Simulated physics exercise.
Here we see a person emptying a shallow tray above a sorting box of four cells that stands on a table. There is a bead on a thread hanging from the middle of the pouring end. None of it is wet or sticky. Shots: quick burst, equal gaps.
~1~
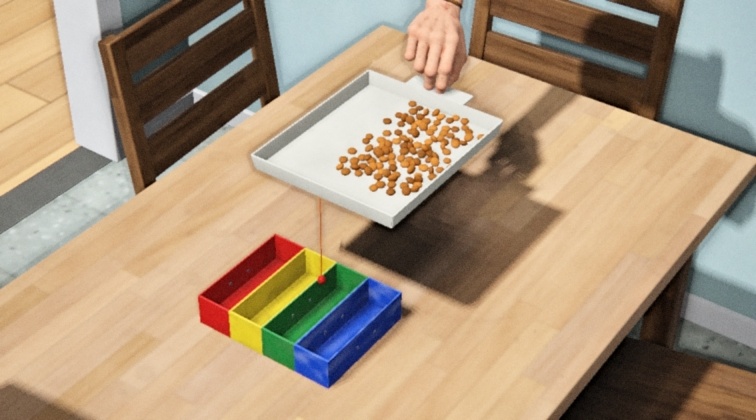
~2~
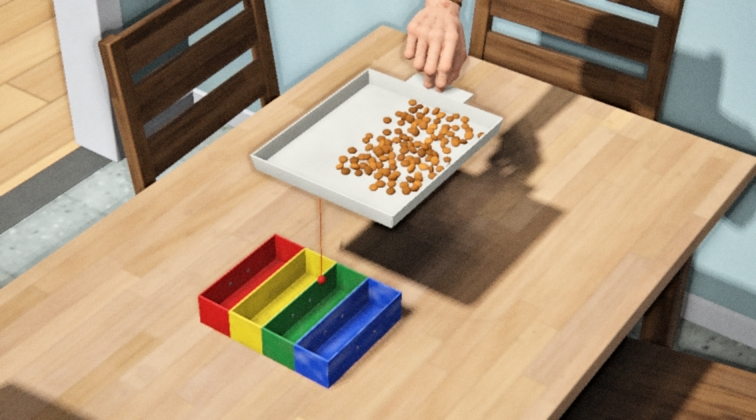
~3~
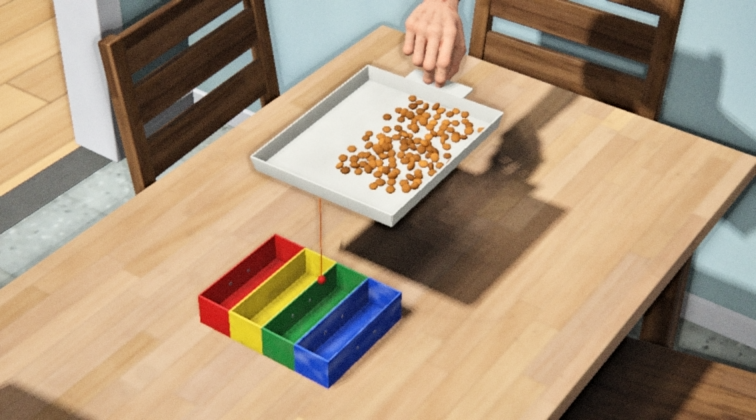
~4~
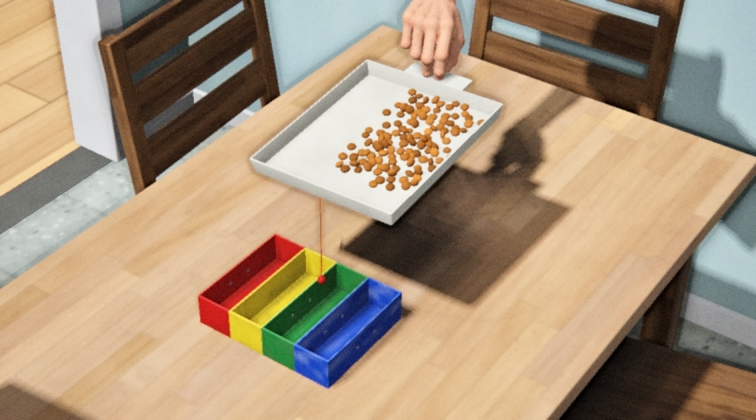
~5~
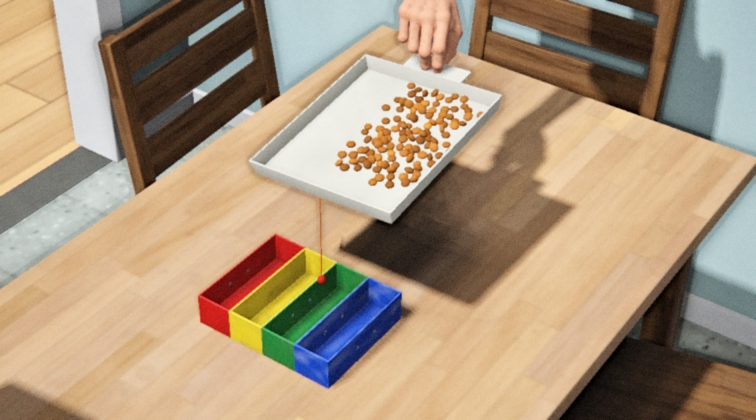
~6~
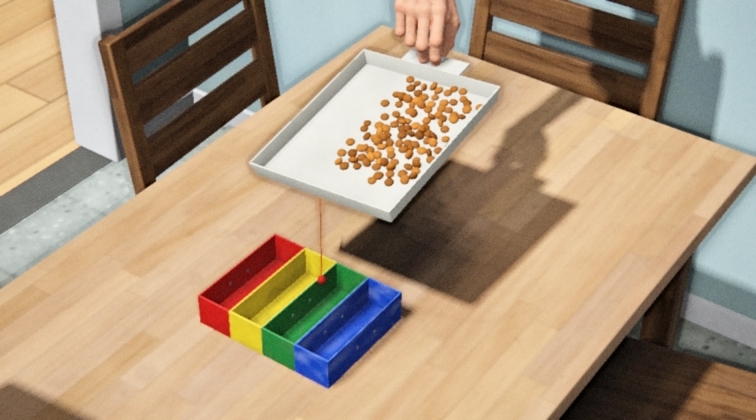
Above a four-colored box on a table, a hand slightly tilts a tray of kibble.
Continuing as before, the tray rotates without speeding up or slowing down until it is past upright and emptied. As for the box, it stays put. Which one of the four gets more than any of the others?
Most: Red.
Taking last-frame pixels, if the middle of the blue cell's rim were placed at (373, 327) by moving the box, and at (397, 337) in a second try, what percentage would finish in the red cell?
It would be near 40 per cent first and near 10 per cent second.
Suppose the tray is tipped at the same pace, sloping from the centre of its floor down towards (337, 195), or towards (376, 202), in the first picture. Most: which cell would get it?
First the cell in blue, then the cell in blue.
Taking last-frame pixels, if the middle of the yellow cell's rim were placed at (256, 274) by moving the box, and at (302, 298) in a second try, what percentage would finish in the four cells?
In order, about 100 and 50 in a hundred.
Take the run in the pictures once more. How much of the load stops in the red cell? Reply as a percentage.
It comes to around 70 percent.
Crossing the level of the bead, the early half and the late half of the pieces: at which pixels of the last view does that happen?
Early-half point (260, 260); late-half point (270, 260).
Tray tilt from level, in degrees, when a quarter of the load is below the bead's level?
It is at around 90 degrees by then.
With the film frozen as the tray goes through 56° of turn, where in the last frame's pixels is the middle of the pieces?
Look around (294, 169) in the last picture.
Soon after the last picture, tray tipped steeply; nearly all on the tray; a stray few falling or outside the box.
A little later, tray tipped right over; about half on the tray; about a quarter in the red cell; a small part in the yellow cell; a stray few in the green cell; a small part falling or outside the box.
Later still, tray tipped past a quarter turn; most in the red cell; about a quarter in the yellow cell; a stray few in the green cell; a small part falling or outside the box.
At rest, tray tipped past a quarter turn; most in the red cell; about a quarter in the yellow cell; a stray few in the green cell; none in the blue cell; a small part outside the box.
